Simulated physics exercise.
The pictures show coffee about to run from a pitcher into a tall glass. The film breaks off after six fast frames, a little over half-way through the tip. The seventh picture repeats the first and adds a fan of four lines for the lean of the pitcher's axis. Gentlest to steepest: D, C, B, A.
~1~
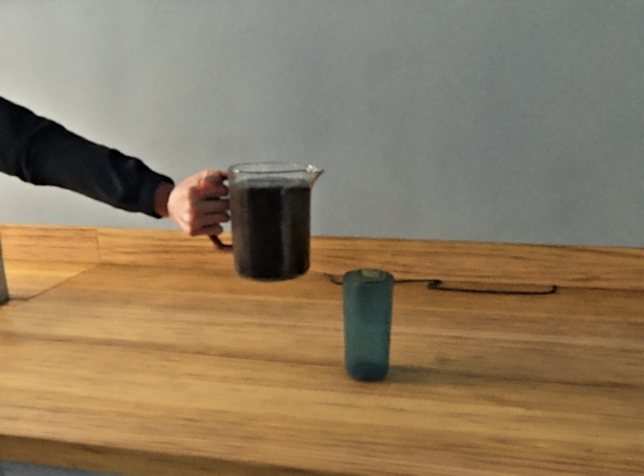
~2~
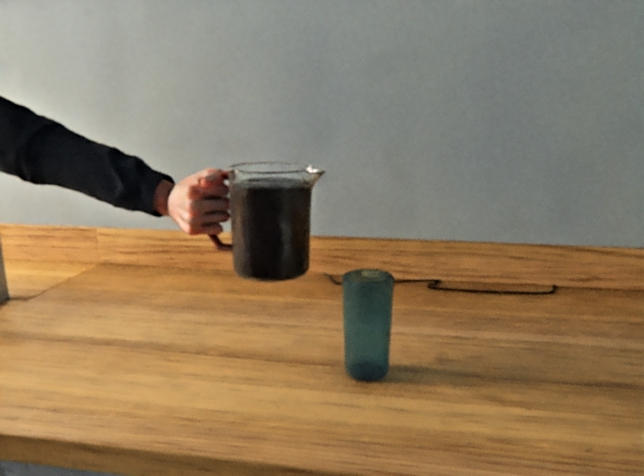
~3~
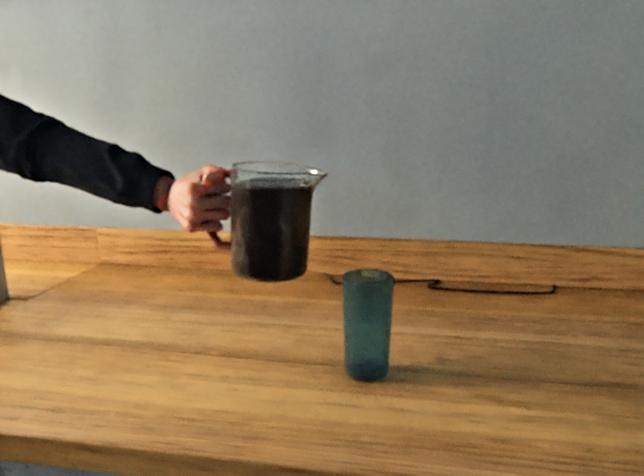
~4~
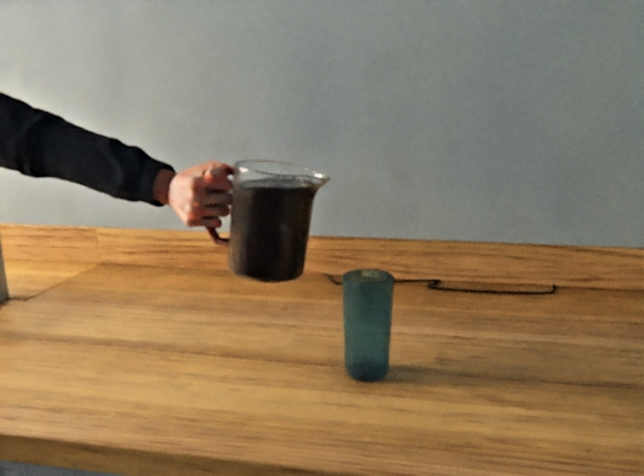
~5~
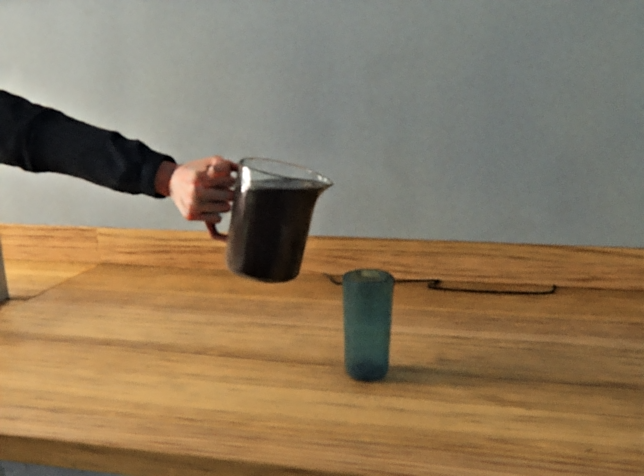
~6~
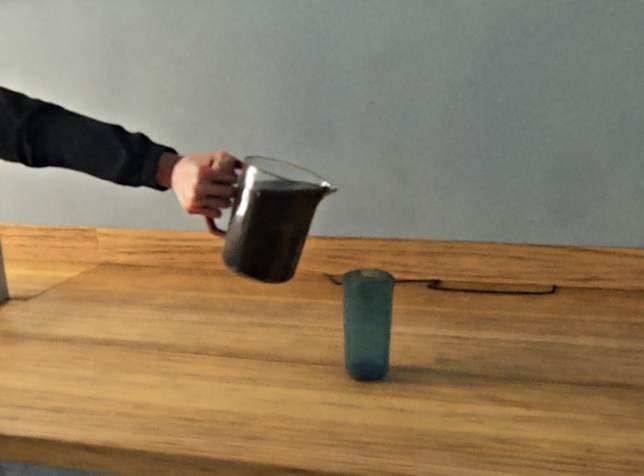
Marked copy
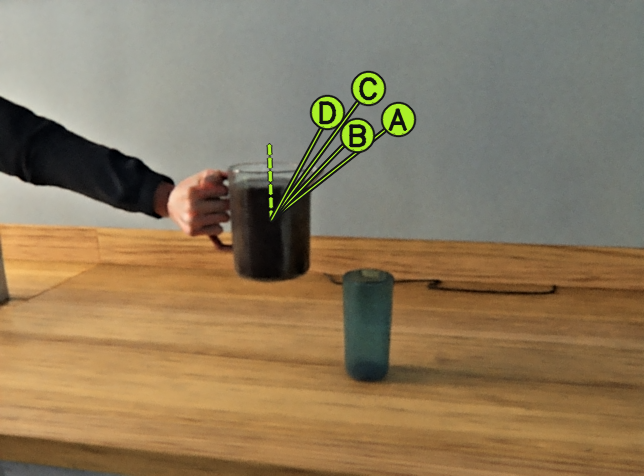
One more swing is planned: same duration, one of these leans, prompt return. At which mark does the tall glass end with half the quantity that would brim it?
B.
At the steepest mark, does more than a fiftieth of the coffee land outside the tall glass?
No, it does not.
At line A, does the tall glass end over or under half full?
Over half.
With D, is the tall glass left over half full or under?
Under half.
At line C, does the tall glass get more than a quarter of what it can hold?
Yes.
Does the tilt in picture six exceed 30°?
No, it does not.
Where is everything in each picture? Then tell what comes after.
Upright, lip at (323, 171); rim of the tall glass round (368, 276); nothing has left yet.
Upright, lip at (324, 171); nothing has left yet.
Tipped about 3°, lip at (326, 174); nothing has left yet.
Tipped about 7°, lip at (329, 178); nothing has left yet.
Tipped about 12°, lip at (332, 183); nothing has left yet.
Tipped about 17°, lip at (336, 189); nothing has left yet.
On the marked copy, A at (385, 130); B at (343, 145); C at (357, 102); D at (321, 128).
For line A, the tall glass ends with about 71 % of what it can hold.
For line B, the tall glass ends with about 50 % of what it can hold.
For line C, the tall glass ends with about 33 % of what it can hold.
For line D, the tall glass ends with about 18 % of what it can hold.
